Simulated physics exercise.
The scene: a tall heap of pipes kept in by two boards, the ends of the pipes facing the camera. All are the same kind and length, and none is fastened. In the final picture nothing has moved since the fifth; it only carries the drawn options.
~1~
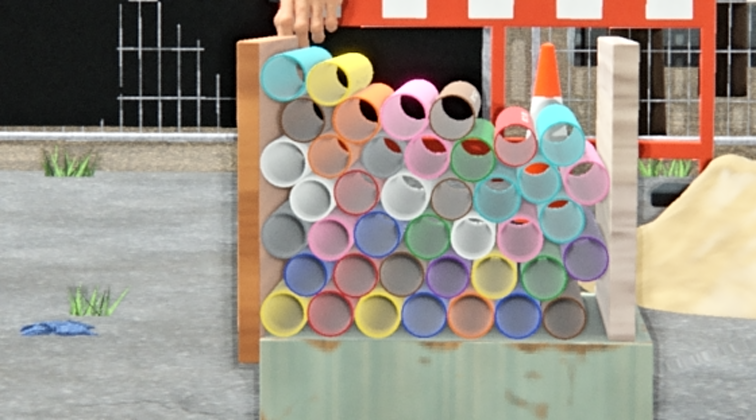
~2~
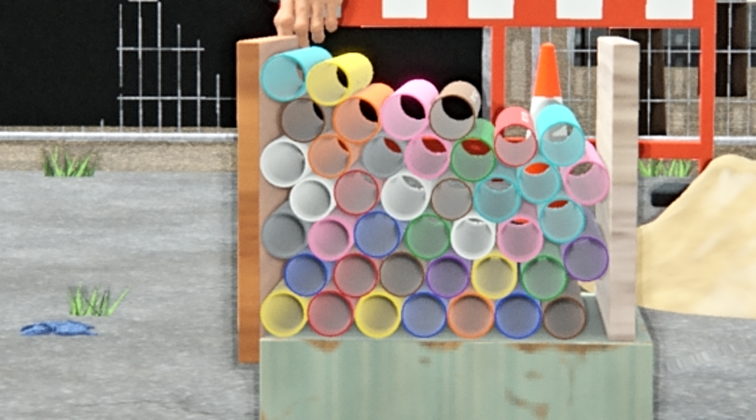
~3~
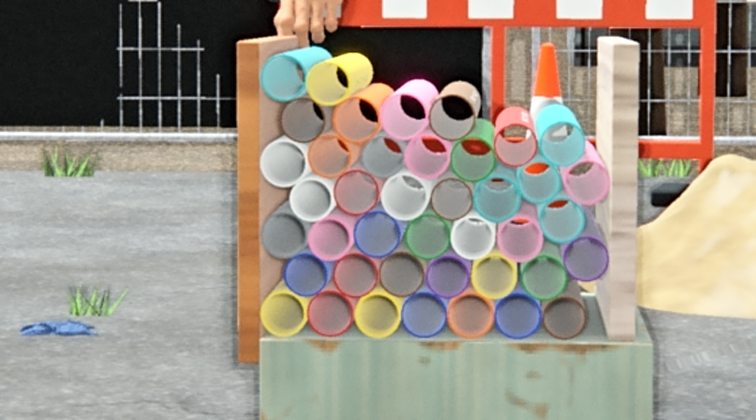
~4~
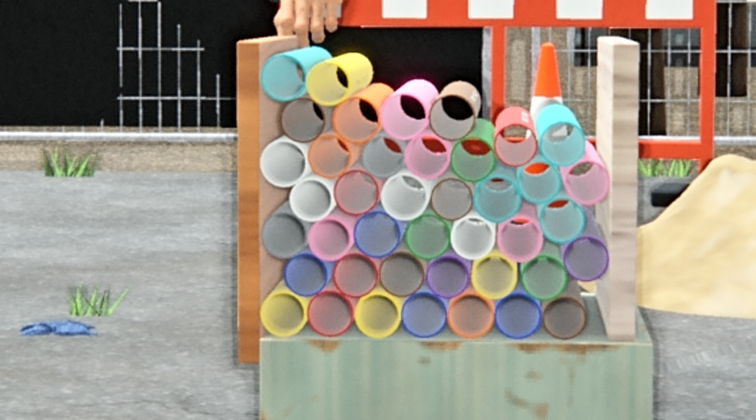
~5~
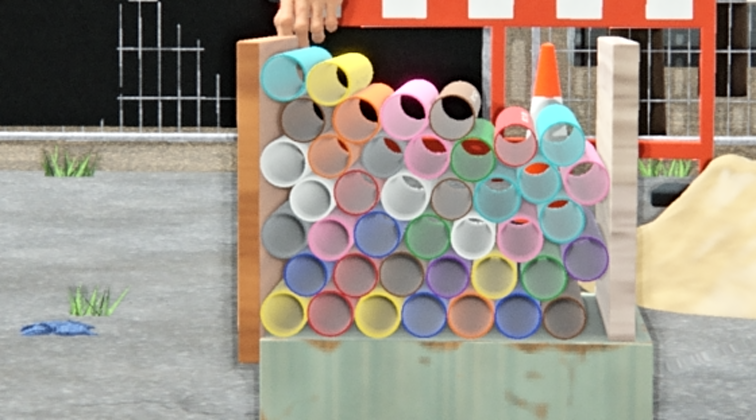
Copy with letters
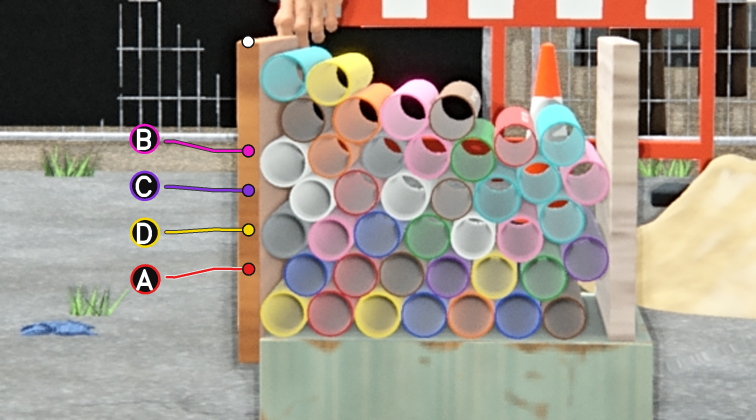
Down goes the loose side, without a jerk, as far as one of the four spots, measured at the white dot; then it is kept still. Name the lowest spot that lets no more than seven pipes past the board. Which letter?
The lowest mark that will do is A.
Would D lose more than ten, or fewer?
At D, fewer than ten.
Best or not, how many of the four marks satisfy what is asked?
Four of them.
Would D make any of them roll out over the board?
At D: Yes.
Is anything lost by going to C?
Yes.
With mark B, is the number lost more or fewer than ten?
Fewer than ten.
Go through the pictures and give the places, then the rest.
A blue pipe (377, 234); a white pipe (473, 238); a turquoise pipe (497, 199), in the first frame.
A turquoise pipe (497, 199); a brown pipe (303, 120), in the second frame.
A red pipe (516, 145); a turquoise pipe (284, 78), in the third frame.
Side board (274, 185); a yellow pipe (284, 314), in the fourth frame.
A blue pipe (518, 316); a purple pipe (448, 277); a blue pipe (377, 234), in the fifth frame.
On the marked copy, A at (248, 269); B at (248, 151); C at (248, 191); D at (248, 230); the white dot at (248, 42).
With A. Early on, top of the board (260, 139).
Further on, top of the board (261, 247).
At the end, top of the board (261, 268), about four out over the board.
As for the rest, B none out over the board; C one out over the board; D about four out over the board.
